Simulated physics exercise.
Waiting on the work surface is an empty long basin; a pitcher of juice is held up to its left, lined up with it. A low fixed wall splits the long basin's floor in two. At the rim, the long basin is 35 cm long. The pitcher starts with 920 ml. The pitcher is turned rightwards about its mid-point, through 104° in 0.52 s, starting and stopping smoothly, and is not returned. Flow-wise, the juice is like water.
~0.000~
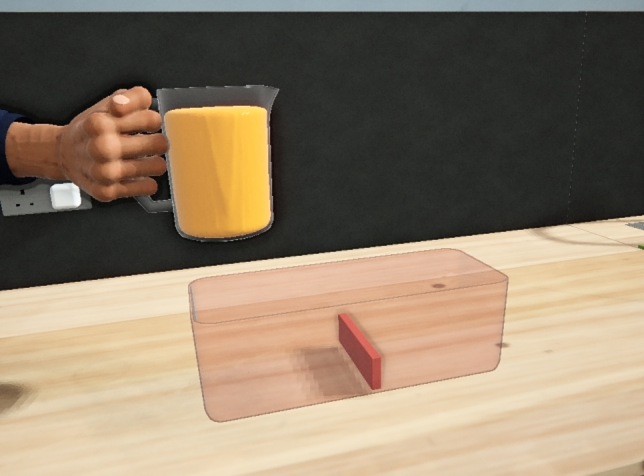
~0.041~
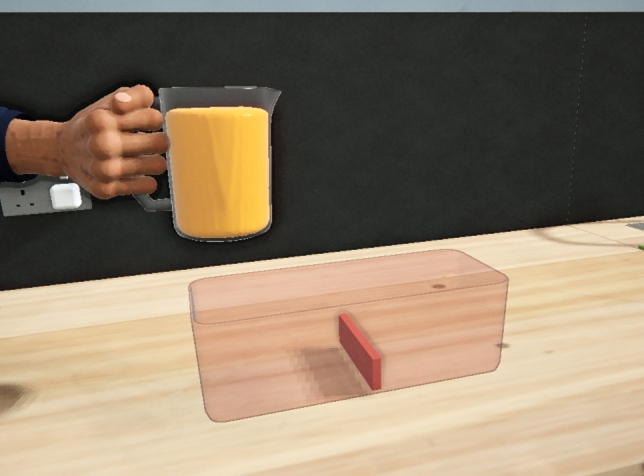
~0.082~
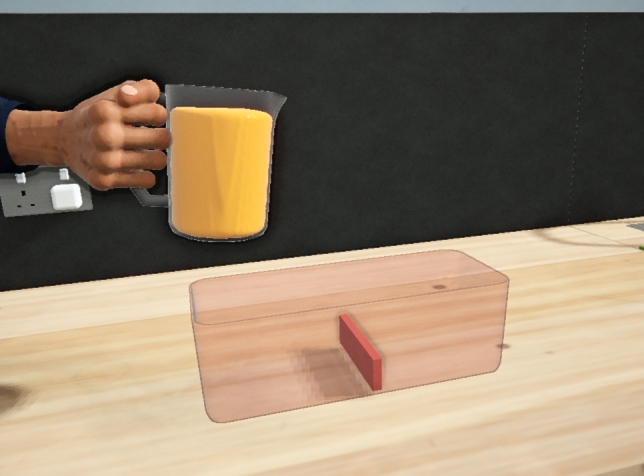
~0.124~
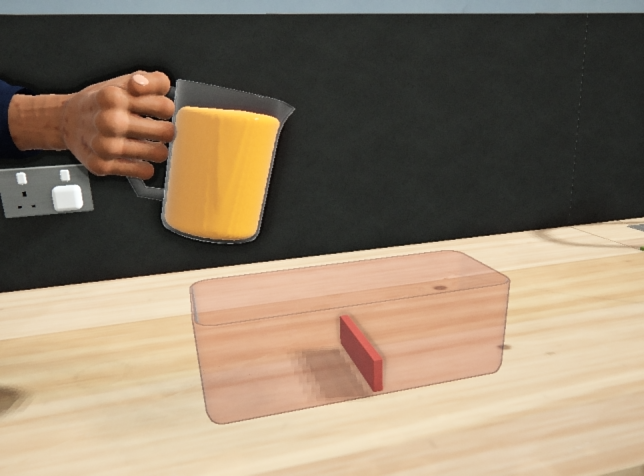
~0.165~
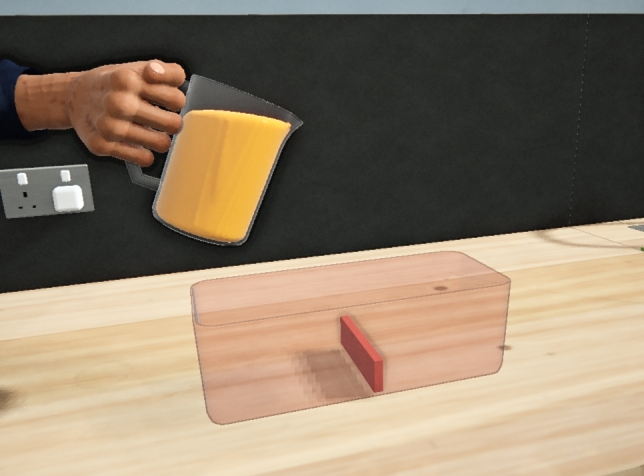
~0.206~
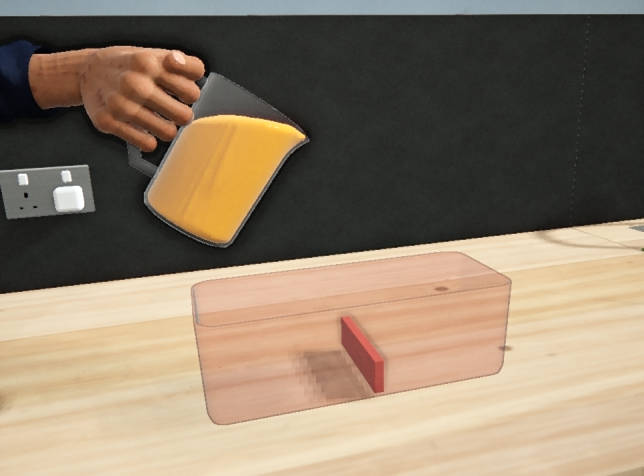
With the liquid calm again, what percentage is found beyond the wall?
Beyond the wall there is roughly 69 percent.
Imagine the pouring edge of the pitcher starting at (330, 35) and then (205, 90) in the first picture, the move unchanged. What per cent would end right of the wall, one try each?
85 per cent first, 15 per cent second.
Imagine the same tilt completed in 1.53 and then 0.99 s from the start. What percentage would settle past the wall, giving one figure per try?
Some 75 and 75 per cent, in that order.
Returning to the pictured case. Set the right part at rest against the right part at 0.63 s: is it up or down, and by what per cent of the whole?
Change: Increase, about 30.
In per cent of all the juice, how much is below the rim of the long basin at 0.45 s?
I reckon close to 12 percent of it.
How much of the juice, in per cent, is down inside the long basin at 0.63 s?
56 per cent or thereabouts.
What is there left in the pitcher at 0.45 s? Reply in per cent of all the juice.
Remaining: Near 62 % of the total.
After 0.45 s the tilt is 99° and 62 per cent is still to pour, 1 is left of the wall and 11 right of it.
After 0.63 s the tilt is 104° and 23 per cent is still to pour, 17 is left of the wall and 40 right of it.
After 0.82 s the tilt is 104° and 6 per cent is still to pour, 20 is left of the wall and 67 right of it.
After 1.02 s the tilt is 104° and 1 per cent is still to pour, 25 is left of the wall and 72 right of it.
In the end 30 per cent lies left of the wall, 69 right of it and 1 outside.
